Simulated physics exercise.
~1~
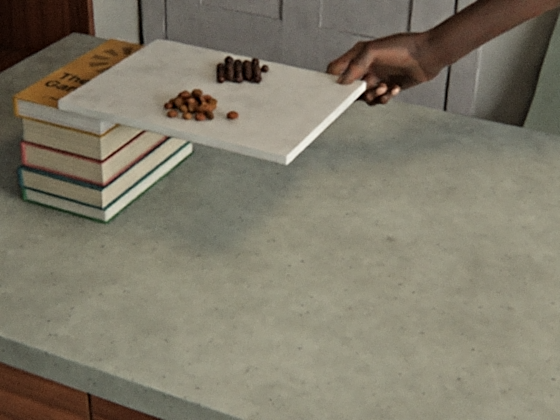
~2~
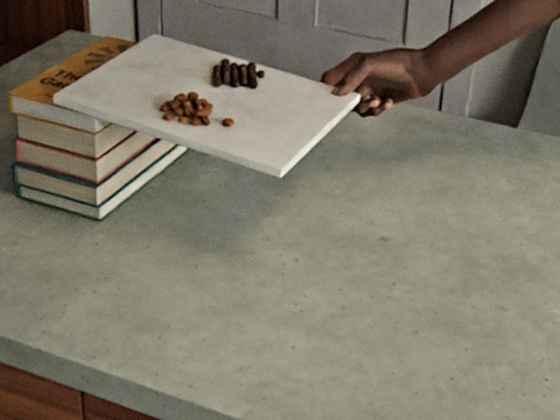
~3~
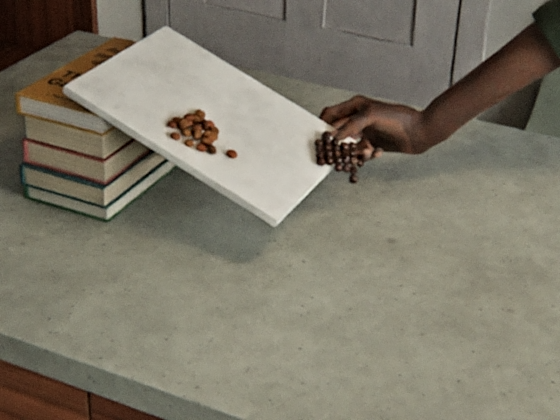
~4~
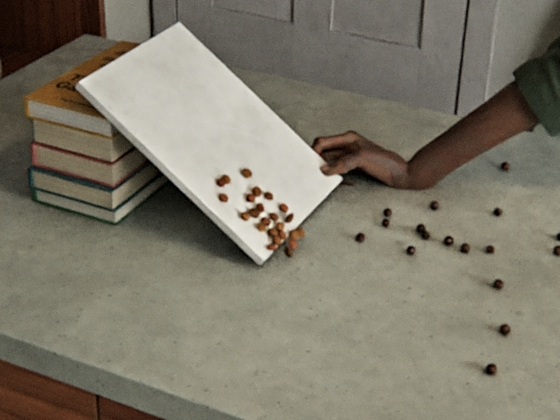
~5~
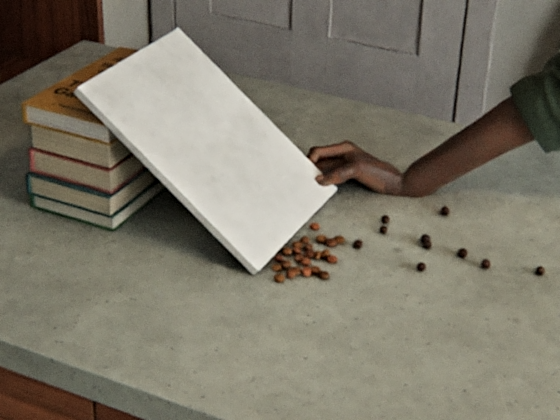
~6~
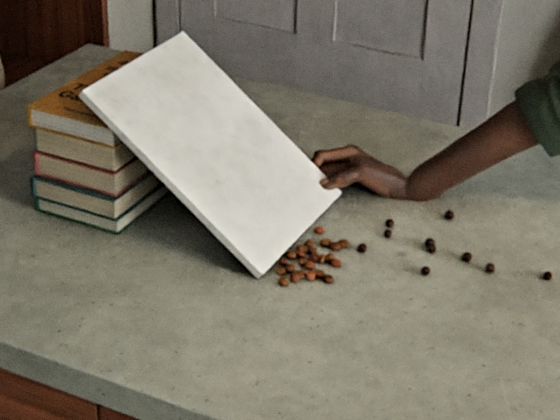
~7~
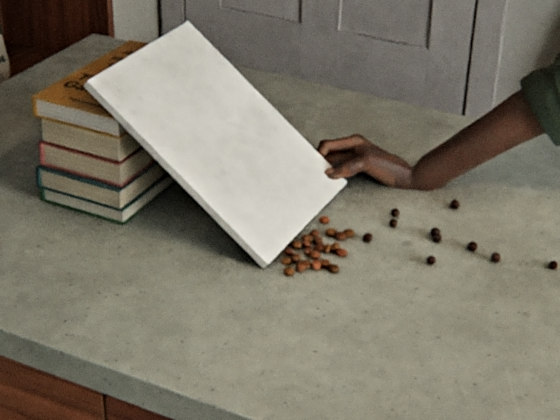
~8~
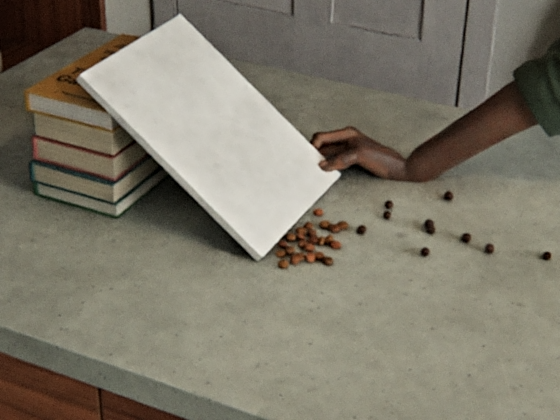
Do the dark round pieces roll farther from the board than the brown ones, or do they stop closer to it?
The dark round pieces roll farther, scattering out to the right, while the brown ones stay bunched near the foot of the board.
On a grey-green counter in front of grey panelled doors, seen from slightly above, a white board rests on a stack of books at the left while a hand holds its right end. A cluster of reddish-brown nut-like pieces and a group of dark round pieces sit on it. The hand lowers its end, and the dark pieces slip down first, scattering across the counter to the right. As the board steepens, the brown pieces slide down too. Finally the board leans empty against the books, with the brown pieces bunched at its foot and a few dark ones spread farther right.
